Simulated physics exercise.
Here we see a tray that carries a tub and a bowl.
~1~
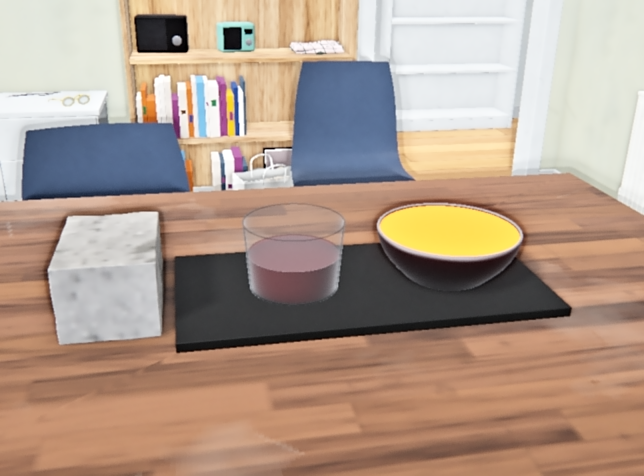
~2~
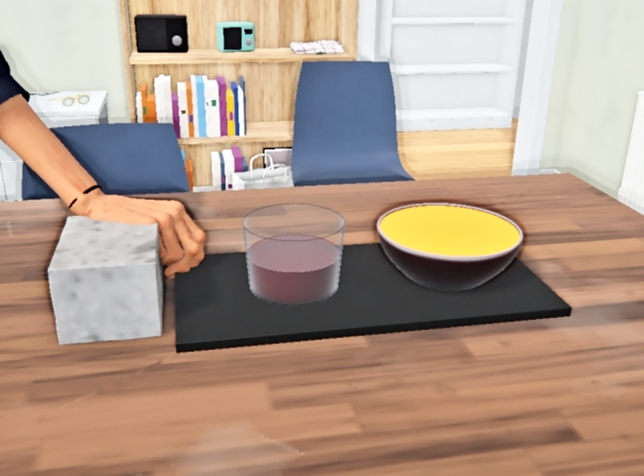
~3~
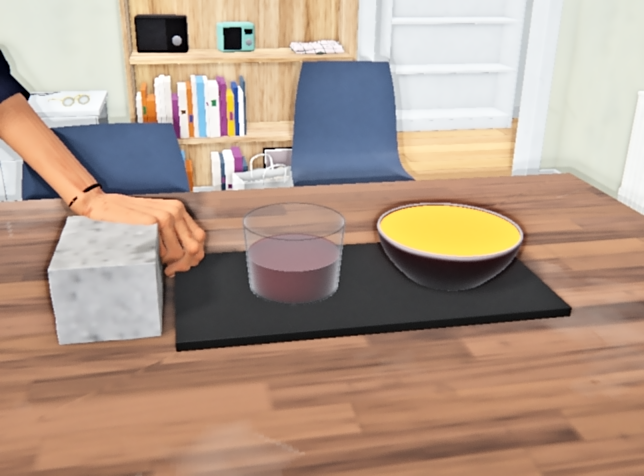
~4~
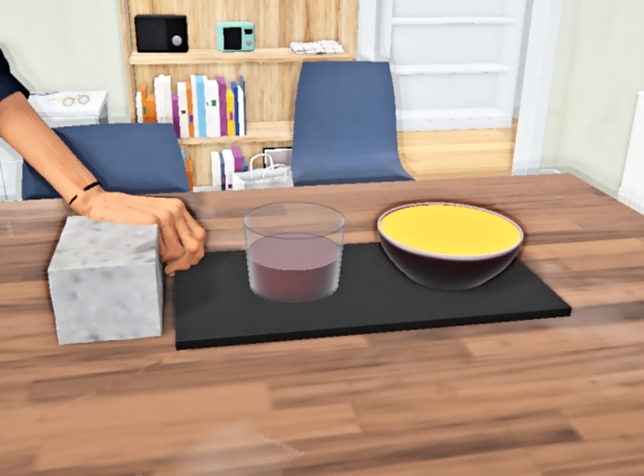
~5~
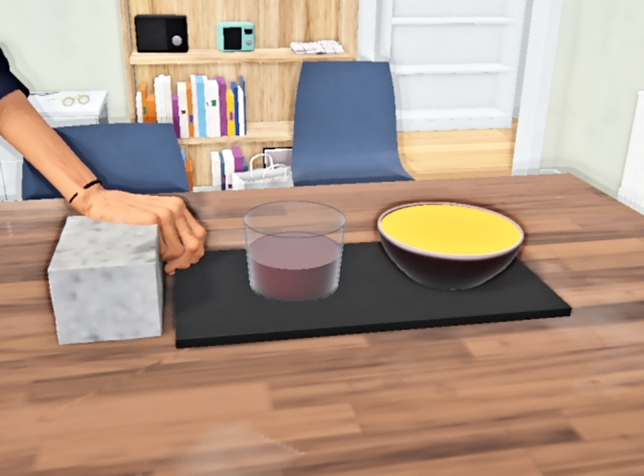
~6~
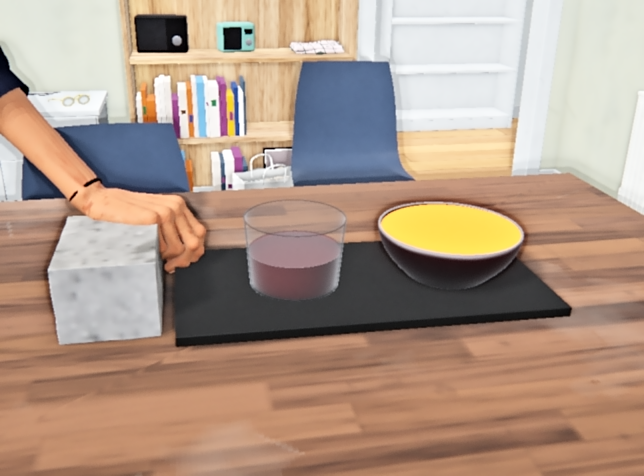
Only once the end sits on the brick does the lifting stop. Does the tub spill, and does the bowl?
Tub: It will stay clean outside; bowl: It will get wet outside.
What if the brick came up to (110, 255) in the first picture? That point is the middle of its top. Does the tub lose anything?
Simply put, it sheds nothing.
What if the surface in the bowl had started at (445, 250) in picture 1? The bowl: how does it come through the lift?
Nothing escapes.
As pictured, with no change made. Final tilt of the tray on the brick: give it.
It ends up tilted at around 13°.
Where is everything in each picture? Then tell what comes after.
In the first picture, the tray lies flat; tub (294, 252) about half full; bowl (447, 248) nearly full; brick (107, 305).
The second picture shows a hand takes the end of the tray; tub about half full, surface at (294, 253); bowl nearly full, surface at (448, 230).
In the third picture, the end is rising; tub (294, 251) about half full; bowl (447, 248) nearly full.
In the fourth picture, the end has come up a little; tub about half full, surface at (294, 251); bowl nearly full, surface at (449, 230); brick (107, 305).
The fifth picture shows slope near 1°; tub (294, 249) about half full; bowl (447, 247) nearly full.
The sixth picture shows the tray slopes by about 1°; tub about half full, surface at (295, 249); bowl nearly full, surface at (450, 229); brick (107, 305).
Shortly, the tray slopes by about 7°; tub, none is lost; bowl, it has lost some.
Then, the tray slopes by about 14°; tub, none is lost; bowl, it has lost some.
At the finish, the tray slopes by about 13°, resting on the brick; tub, none is lost; bowl, it has lost some.
